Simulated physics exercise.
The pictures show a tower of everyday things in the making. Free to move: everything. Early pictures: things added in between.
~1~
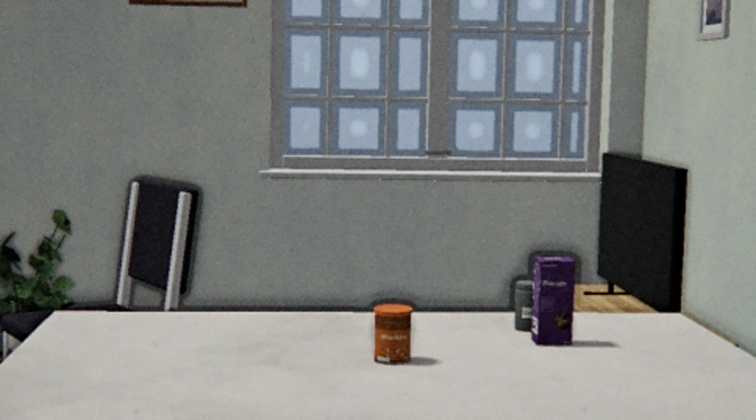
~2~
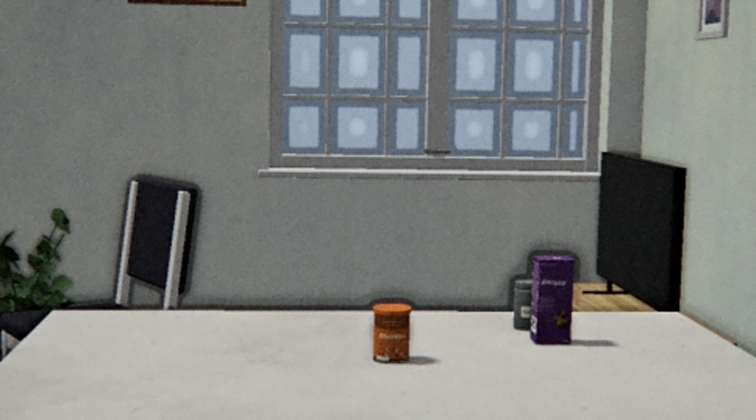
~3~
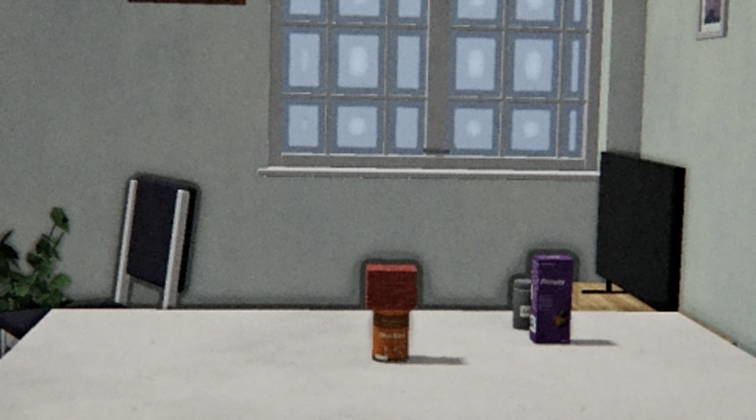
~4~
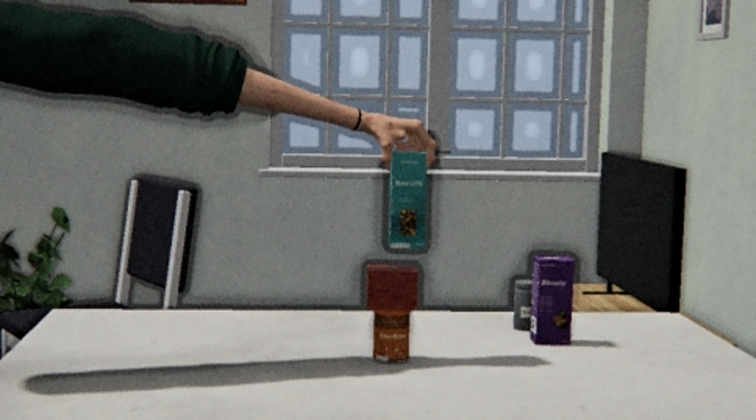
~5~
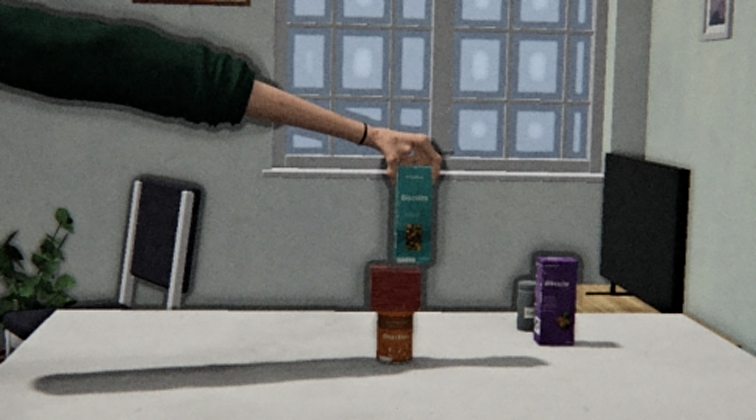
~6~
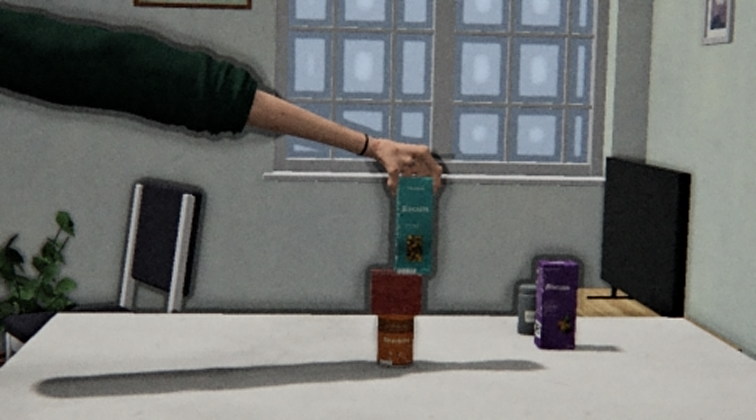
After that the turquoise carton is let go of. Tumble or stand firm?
Stable.
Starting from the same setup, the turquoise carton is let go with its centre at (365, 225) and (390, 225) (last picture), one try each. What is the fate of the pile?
First try: It loses its balance; second try: It holds.
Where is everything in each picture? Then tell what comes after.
In the first frame, the last thing is not in view yet.
In the second frame, the last thing is not in view yet; orange tin (392, 334).
In the third frame, the last thing is not in view yet; red block (391, 287).
In the fourth frame, on its way; turquoise carton (407, 199); orange tin (391, 334).
In the fifth frame, on its way; turquoise carton (413, 214); red block (395, 289).
In the sixth frame, set down, still held; turquoise carton (414, 225); orange tin (396, 338).
Then, 0.50 s past the last view, nothing moves.
Then, 1.30 s past the last view, turquoise carton resting near (414, 225).
Finally, all 5 still in place. Final places as the last picture's camera would see them, turquoise carton near (414, 225). The pile stays up.
